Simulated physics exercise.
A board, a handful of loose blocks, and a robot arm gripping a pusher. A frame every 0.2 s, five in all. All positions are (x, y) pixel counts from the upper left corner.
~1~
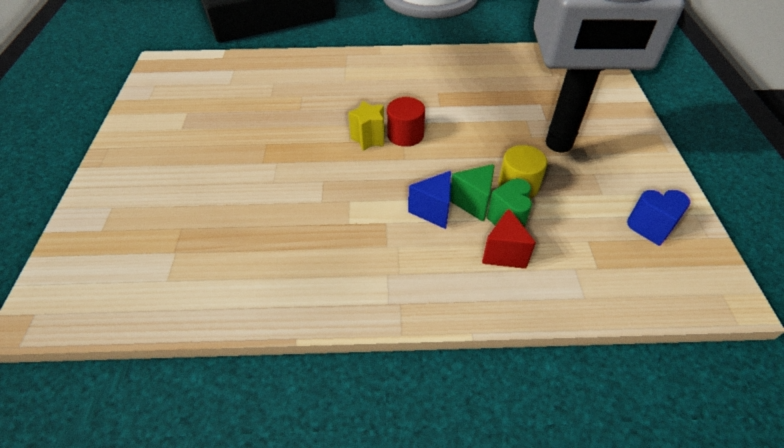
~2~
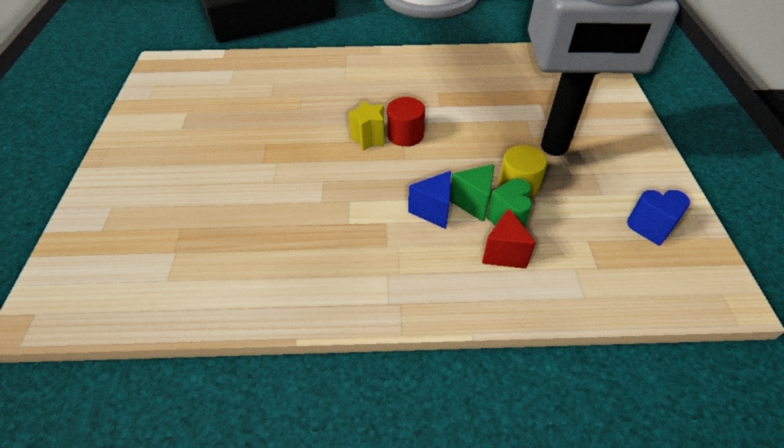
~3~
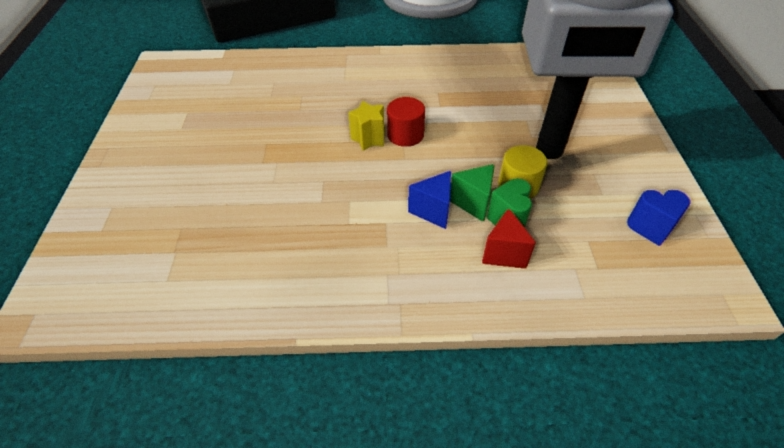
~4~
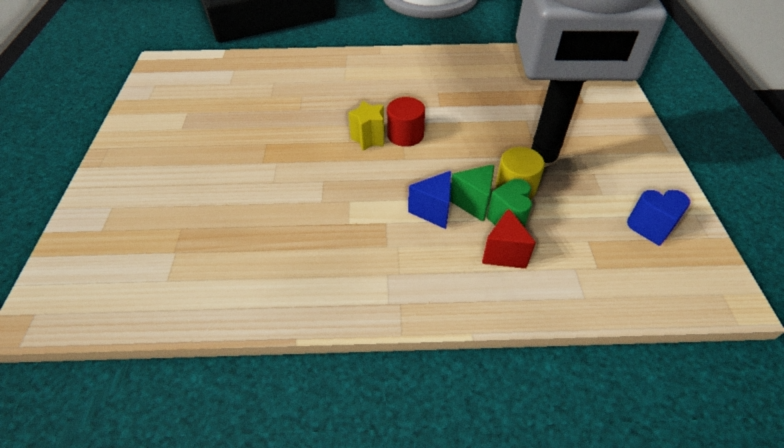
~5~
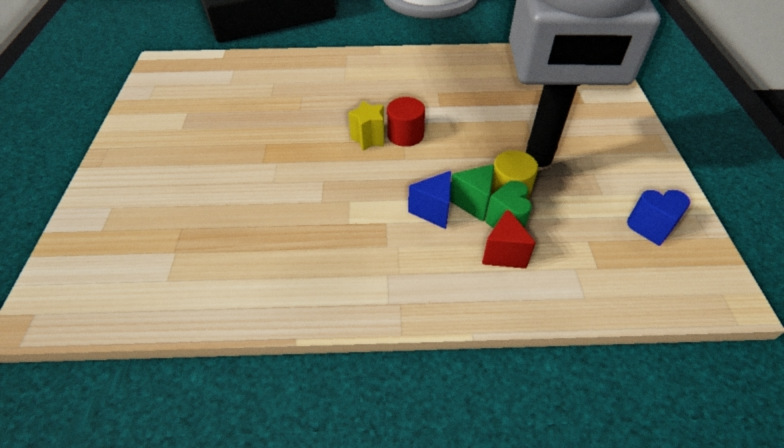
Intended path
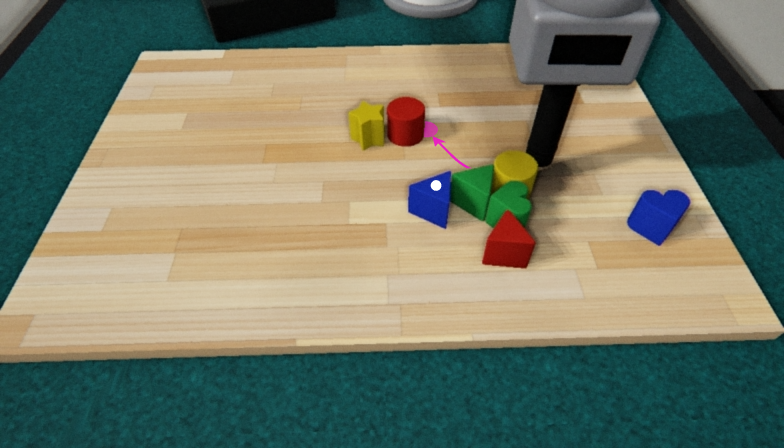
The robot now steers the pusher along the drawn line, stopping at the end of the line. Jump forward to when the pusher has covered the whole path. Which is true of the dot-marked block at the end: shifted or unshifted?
That block slides.
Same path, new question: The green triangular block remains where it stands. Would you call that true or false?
Answer: False.
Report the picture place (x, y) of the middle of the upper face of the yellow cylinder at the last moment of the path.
For the centre of its top, I'd go with (482, 169).
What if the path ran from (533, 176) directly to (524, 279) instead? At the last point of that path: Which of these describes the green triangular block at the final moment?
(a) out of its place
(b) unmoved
My answer is option a.
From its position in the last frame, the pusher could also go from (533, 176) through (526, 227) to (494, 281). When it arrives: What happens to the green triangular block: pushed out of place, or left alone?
Put simply, it goes somewhere else.
The drawn path runs from (533, 176) by way of (486, 173) and (450, 154) to (426, 129); the dot is on the blue triangular block.
On the path given first. One third of the way, pusher at (490, 156); blue triangular block at (427, 188); green triangular block at (461, 189), turned 50° anticlockwise; yellow cylinder at (483, 169).
Two thirds of the way, pusher at (452, 136); blue triangular block at (427, 188); green triangular block at (460, 189), turned 55° anticlockwise; yellow cylinder at (482, 169).
At the end, pusher at (427, 112); red cylinder at (395, 102); blue triangular block at (427, 188); green triangular block at (460, 189), turned 55° anticlockwise; red triangular block not moved; yellow cylinder at (482, 169).
